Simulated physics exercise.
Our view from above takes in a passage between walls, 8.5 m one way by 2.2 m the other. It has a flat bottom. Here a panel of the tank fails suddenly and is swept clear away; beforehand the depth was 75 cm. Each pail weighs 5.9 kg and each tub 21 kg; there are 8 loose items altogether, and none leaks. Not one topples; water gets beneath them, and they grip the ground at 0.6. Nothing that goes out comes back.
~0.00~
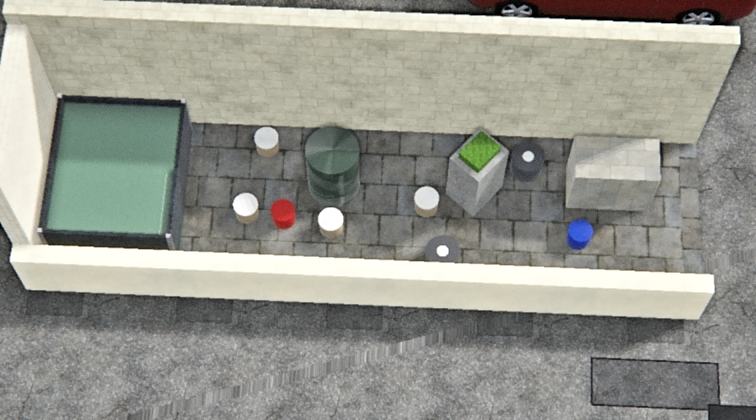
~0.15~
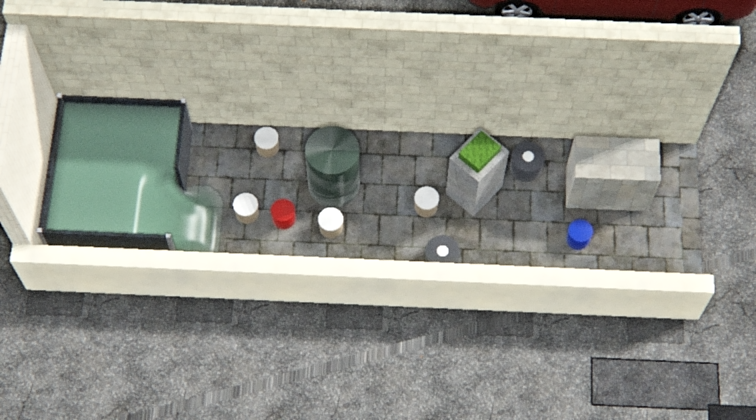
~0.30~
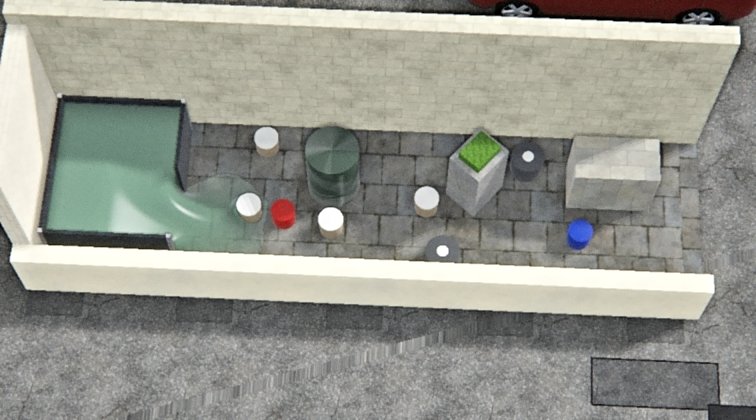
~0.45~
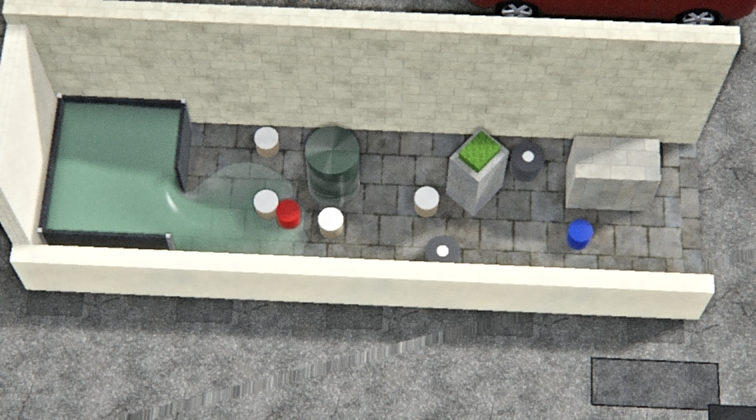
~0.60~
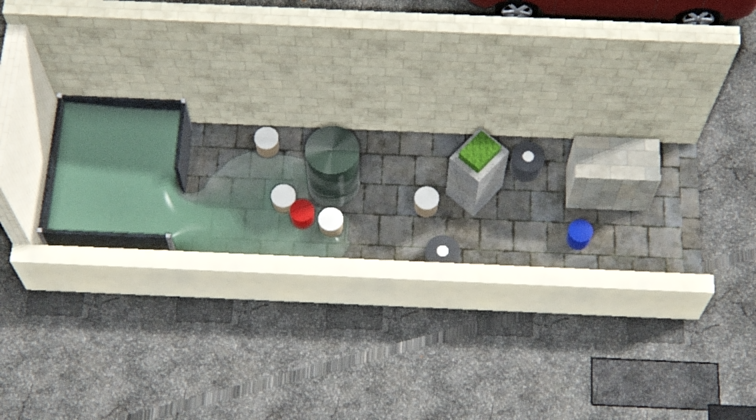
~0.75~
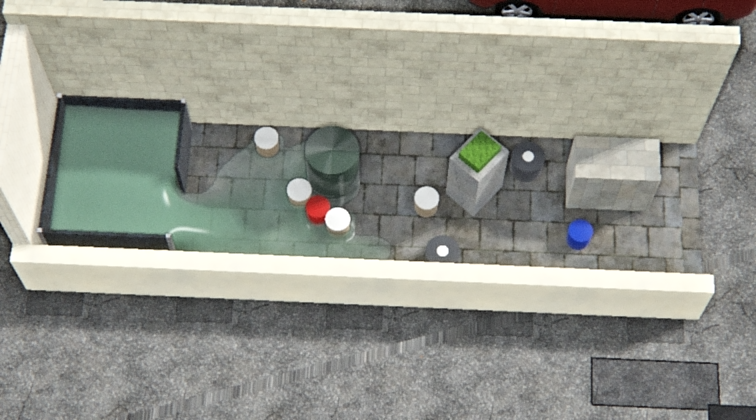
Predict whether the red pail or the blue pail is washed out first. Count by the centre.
The blue one is washed out first.
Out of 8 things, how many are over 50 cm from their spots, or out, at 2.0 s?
By then 4.
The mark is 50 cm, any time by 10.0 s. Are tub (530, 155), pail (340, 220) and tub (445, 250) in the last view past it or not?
Taking them in order, the first is within the mark, the second beyond the mark and the third beyond the mark.
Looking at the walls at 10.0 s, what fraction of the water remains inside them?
Still held: Near 48 %.
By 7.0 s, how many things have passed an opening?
Tally: 4.
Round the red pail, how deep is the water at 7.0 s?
Depth approx. 8 cm.
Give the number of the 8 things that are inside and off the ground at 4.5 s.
That would be 1 of them.
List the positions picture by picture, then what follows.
In the first frame, the red pail at (283, 210) rests on the ground; the blue pail at (581, 231) rests on the ground; 2.9 m2 under water; 0 of 8 have shifted.
In the second frame, the red pail at (283, 210), on the bottom; the blue pail at (581, 231) rests on the ground; 3.5 m2 under water; 0 of 8 have shifted.
In the third frame, the red pail at (283, 210), on the bottom; the blue pail at (581, 231) rests on the ground; 4.2 m2 under water; 0 of 8 have shifted.
In the fourth frame, the red pail at (288, 211) rests on the ground, 7 cm from its start; the blue pail at (581, 231) rests on the ground; 5.0 m2 under water; 2 of 8 have shifted.
In the fifth frame, the red pail at (302, 210) rests on the ground, 25 cm from its start; the blue pail at (581, 231), on the bottom; water covers 5.8 m2; 2 of 8 have shifted.
In the sixth frame, the red pail at (318, 207) rests on the ground, 46 cm from its start; the blue pail at (581, 231) rests on the ground; 6.4 m2 under water; 3 of 8 have shifted.
After 2.0 s the red pail is near (439, 163), 2.2 m from its start, aground; the blue pail is near (584, 229), 0.1 m from its start, aground; 0 of 8 are out; 2 afloat.
After 4.5 s the red pail is near (501, 160), 3.0 m from its start, afloat; the blue pail has gone out (at 2.9 s); 4 of 8 are out; 1 afloat.
After 7.0 s the red pail is near (499, 157), 3.0 m from its start, afloat; the blue pail has gone out (at 2.9 s); 4 of 8 are out; 1 afloat.
After 10.0 s the red pail is near (498, 154), 3.0 m from its start, aground; the blue pail has gone out (at 2.9 s); 4 of 8 are out; 0 afloat.
